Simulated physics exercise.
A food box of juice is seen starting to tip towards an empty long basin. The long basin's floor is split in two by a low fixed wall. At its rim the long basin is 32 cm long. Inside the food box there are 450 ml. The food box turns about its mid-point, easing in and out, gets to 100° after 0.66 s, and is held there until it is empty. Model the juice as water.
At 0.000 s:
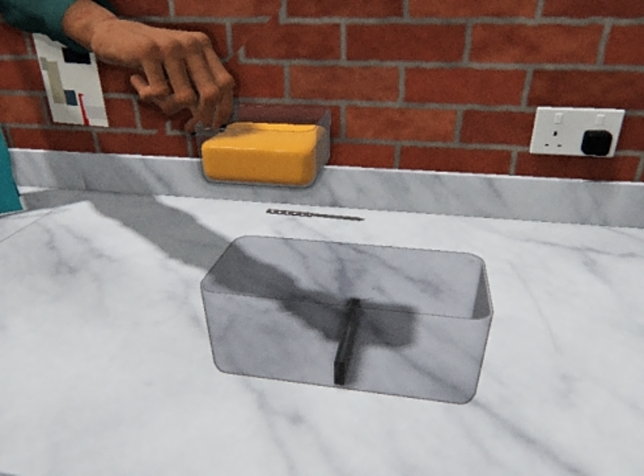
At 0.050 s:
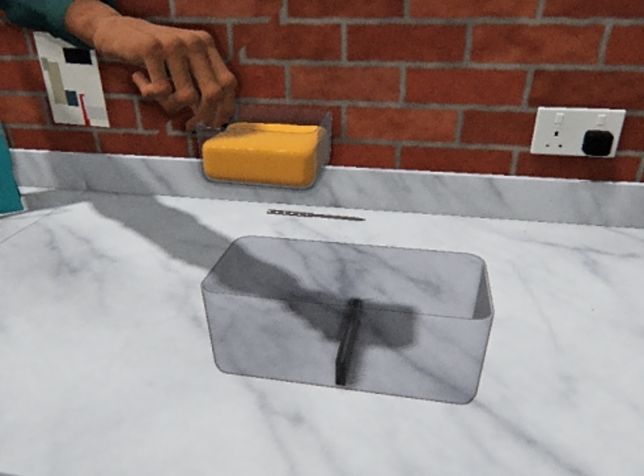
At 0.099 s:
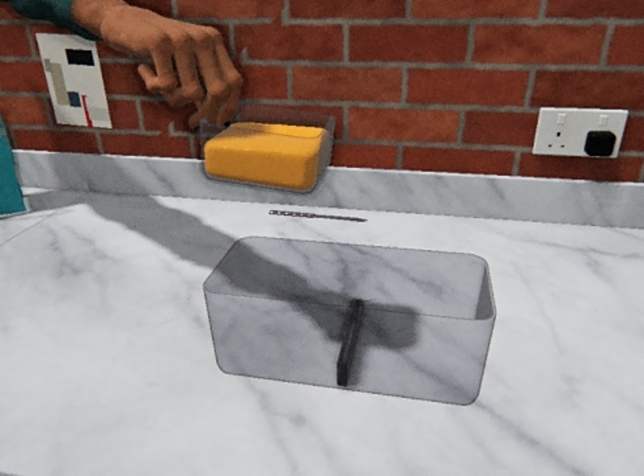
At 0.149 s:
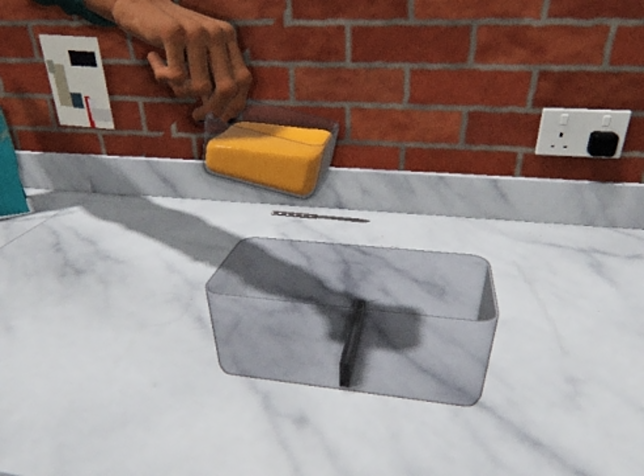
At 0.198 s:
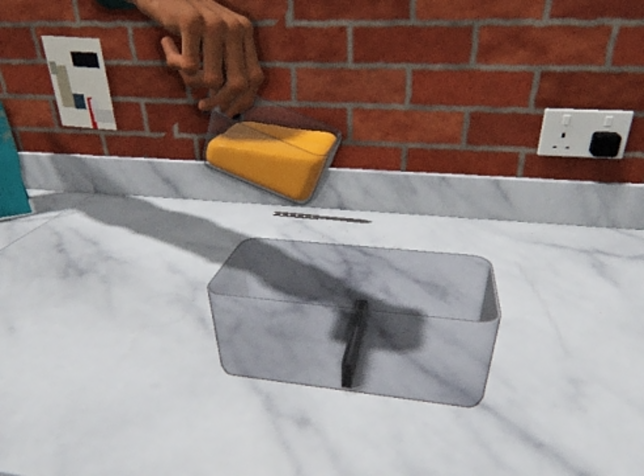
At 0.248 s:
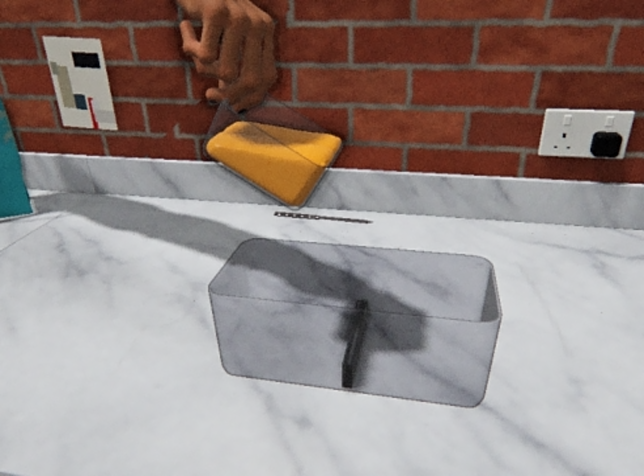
A clear food box of orange juice, with a hand above it, sits level near a brick wall behind a long, empty transparent basin with a dark divider. The box then tilts clockwise, its right side dipping lower as the hand moves right and the juice shifts toward the lowered edge.
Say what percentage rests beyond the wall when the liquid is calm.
Roughly 72 per cent rests beyond the wall.
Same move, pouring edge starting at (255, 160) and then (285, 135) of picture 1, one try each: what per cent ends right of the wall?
Respectively 10 and 25 %.
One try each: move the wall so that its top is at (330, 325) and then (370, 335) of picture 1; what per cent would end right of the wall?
Try 1: 85 %; try 2: 50 %.
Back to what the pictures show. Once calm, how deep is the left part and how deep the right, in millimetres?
Final levels - left approx 6 mm, right approx 16 mm.
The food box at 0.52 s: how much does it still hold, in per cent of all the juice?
22 %.
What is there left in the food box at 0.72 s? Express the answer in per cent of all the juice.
Close to 7 percent of the total.
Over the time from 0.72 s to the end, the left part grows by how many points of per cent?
About 14 percent.
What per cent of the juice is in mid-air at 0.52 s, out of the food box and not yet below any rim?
Estimate: About 50 % of all of it.
By 0.52 s the tilt is 90° and 22 per cent is still to pour, 1 is left of the wall and 27 right of it.
By 0.72 s the tilt is 100° and 7 per cent is still to pour, 13 is left of the wall and 73 right of it.
By 0.93 s the tilt is 100° and 1 per cent is still to pour, 24 is left of the wall and 71 right of it.
By 1.16 s the tilt is 100° and 0 per cent is still to pour, 27 is left of the wall and 71 right of it.
At rest 27 per cent lies left of the wall, 72 right of it and 1 outside.
